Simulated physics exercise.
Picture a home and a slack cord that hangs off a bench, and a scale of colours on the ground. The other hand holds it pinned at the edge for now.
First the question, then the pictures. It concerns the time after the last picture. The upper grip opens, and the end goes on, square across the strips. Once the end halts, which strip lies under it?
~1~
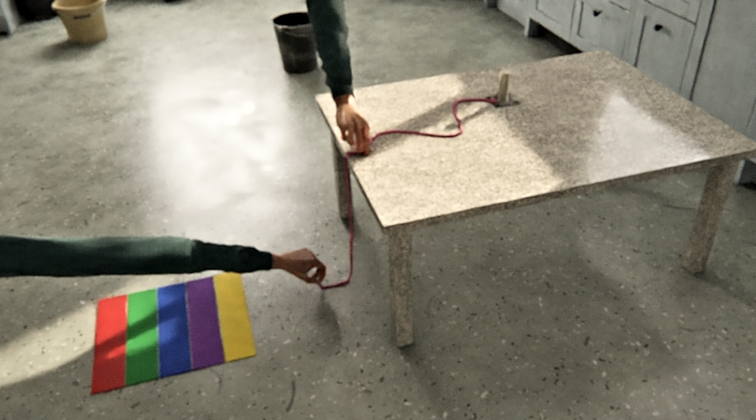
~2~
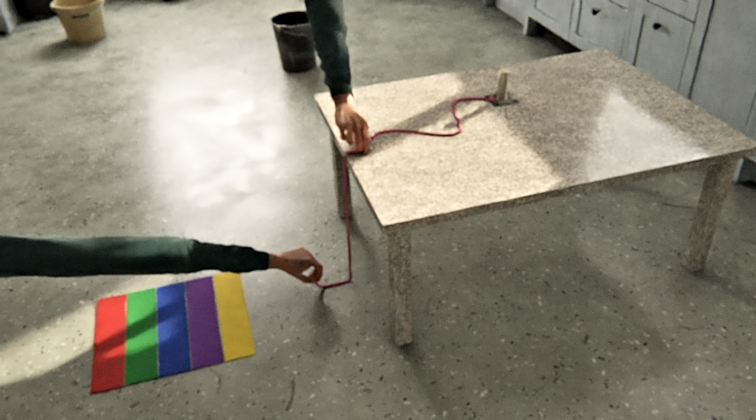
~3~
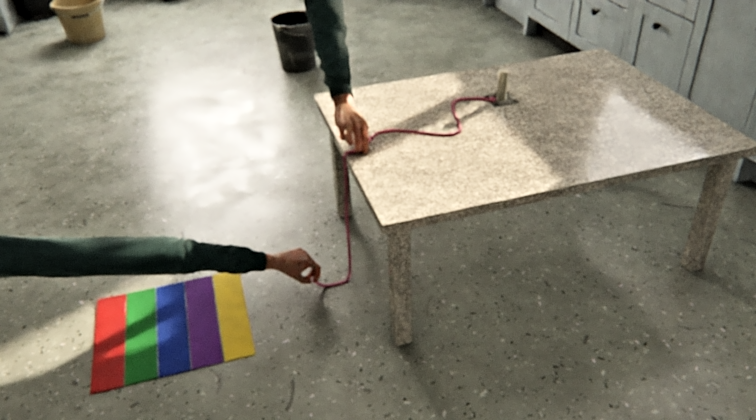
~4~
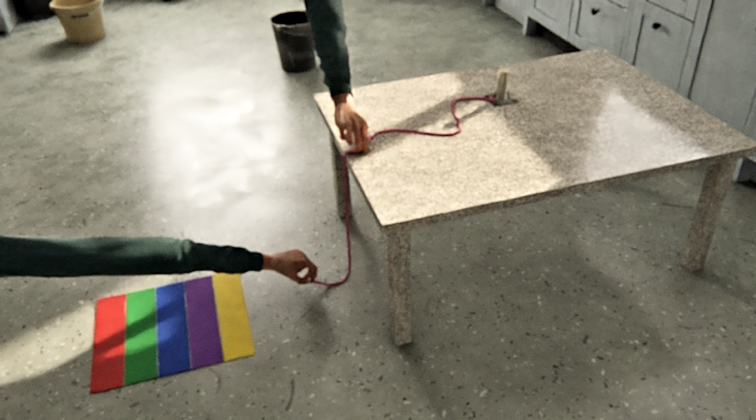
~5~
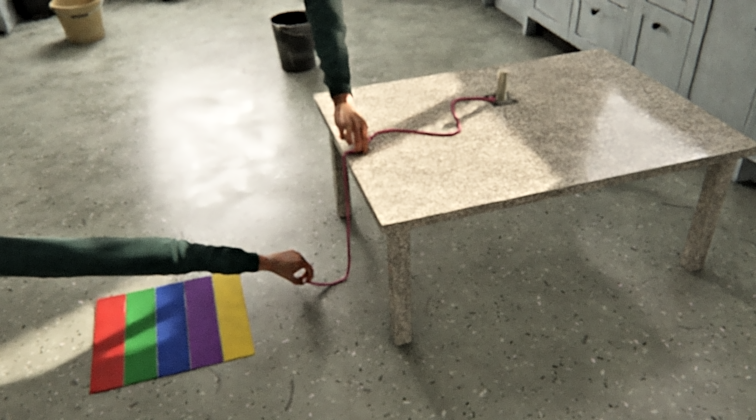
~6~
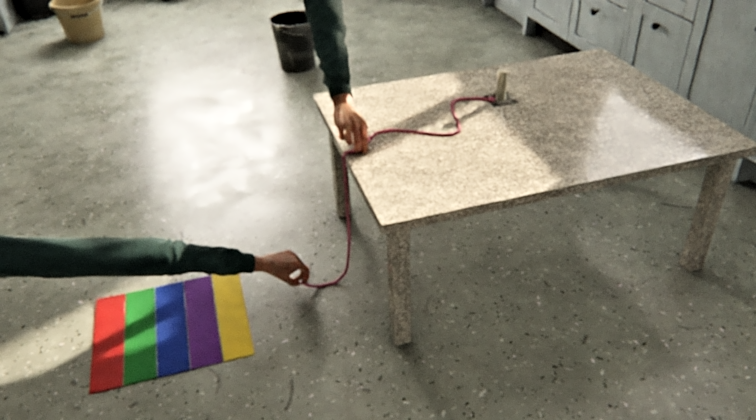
The green strip lies under it.
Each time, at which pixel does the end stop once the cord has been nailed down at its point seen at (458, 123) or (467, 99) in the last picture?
In order of the tries, it's near (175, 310) and near (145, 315).
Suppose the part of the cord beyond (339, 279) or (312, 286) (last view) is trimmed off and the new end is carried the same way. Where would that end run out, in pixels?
The pixels are close to (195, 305) and (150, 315), one per try.
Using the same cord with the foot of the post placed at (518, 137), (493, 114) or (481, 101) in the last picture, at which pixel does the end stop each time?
Going through the tries, you get (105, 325), then (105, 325), then (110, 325).
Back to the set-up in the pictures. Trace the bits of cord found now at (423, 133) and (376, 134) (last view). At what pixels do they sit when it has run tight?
You'll find the first mark at (372, 139) and the second mark at (330, 161).
Soon after, end near (192, 307); over purple.
Then, end near (156, 315); over blue.
At full stretch, end near (134, 320); over green. It gets as far as the green strip.
